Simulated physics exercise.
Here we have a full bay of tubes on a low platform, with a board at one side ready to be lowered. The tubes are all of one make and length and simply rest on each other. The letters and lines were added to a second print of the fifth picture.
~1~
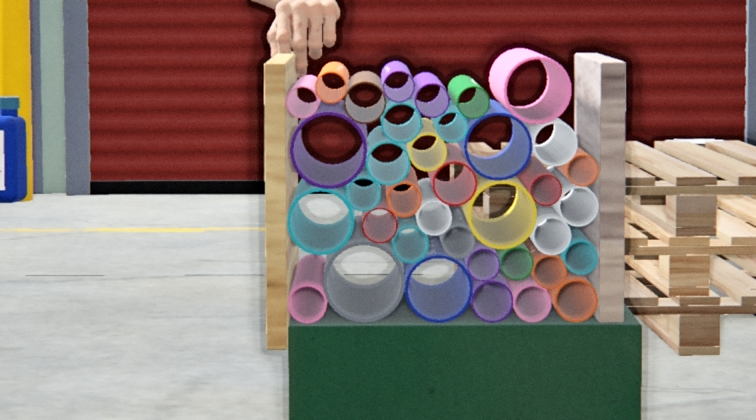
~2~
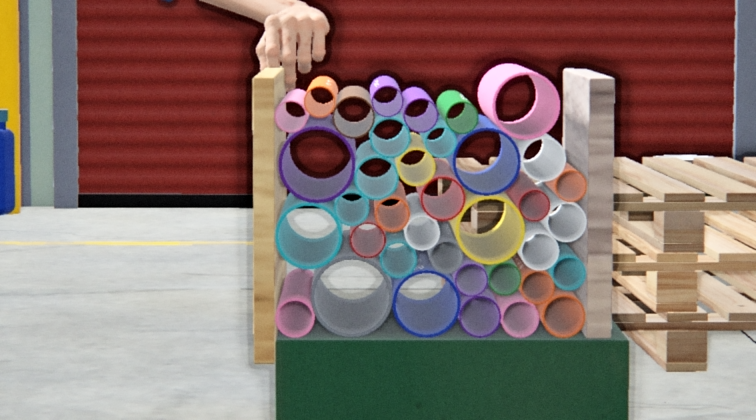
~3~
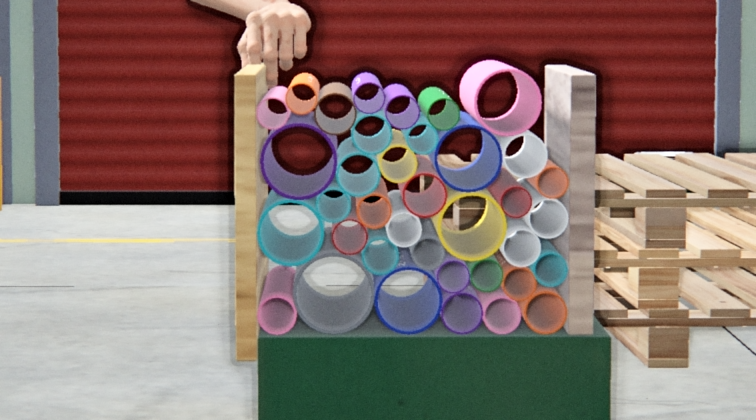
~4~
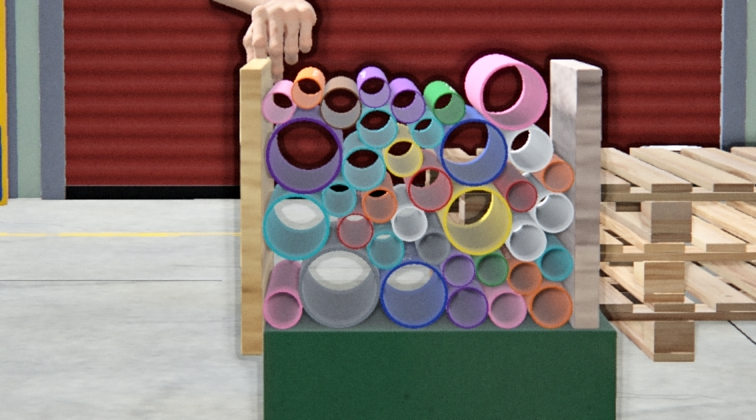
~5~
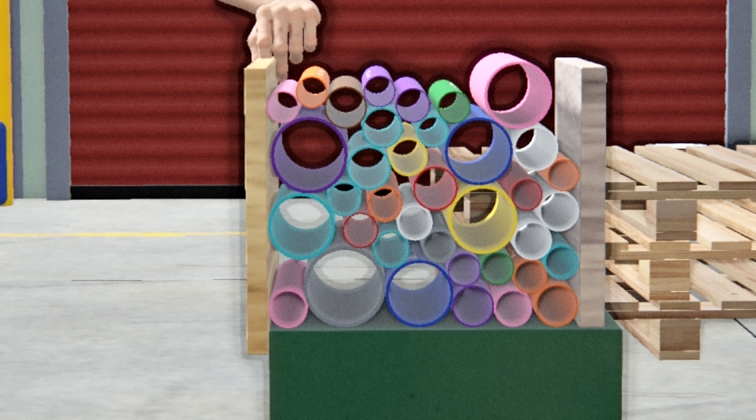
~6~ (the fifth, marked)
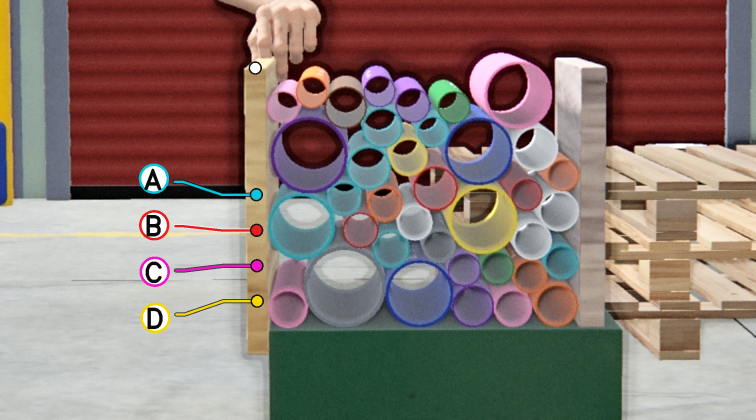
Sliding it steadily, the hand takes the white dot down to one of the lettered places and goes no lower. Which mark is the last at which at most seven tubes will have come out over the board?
Stop at C.
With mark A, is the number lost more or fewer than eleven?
At A, fewer than eleven.
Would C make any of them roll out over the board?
Yes.
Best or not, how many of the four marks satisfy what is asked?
Three of the four.
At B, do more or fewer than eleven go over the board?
It loses fewer than eleven.
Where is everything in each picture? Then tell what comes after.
The first picture shows a red tube (380, 225); a yellow tube (502, 215); a red tube (455, 183).
The second picture shows a red tube (443, 198); a red tube (535, 206).
The third picture shows a brown tube (335, 114); a pink tube (508, 102).
The fourth picture shows side board (259, 196); a pink tube (282, 309).
The fifth picture shows an orange tube (556, 306); a red tube (360, 230); a yellow tube (483, 220).
On the marked copy, A at (257, 195); B at (257, 231); C at (257, 265); D at (258, 301); the white dot at (256, 68).
Taking C. A third of the way, top of the board (267, 168).
Two thirds of the way, top of the board (268, 264).
When it is over, top of the board (268, 264), about four out over the board.
As for the rest, A one out over the board; B two out over the board; D more than seven out over the board.
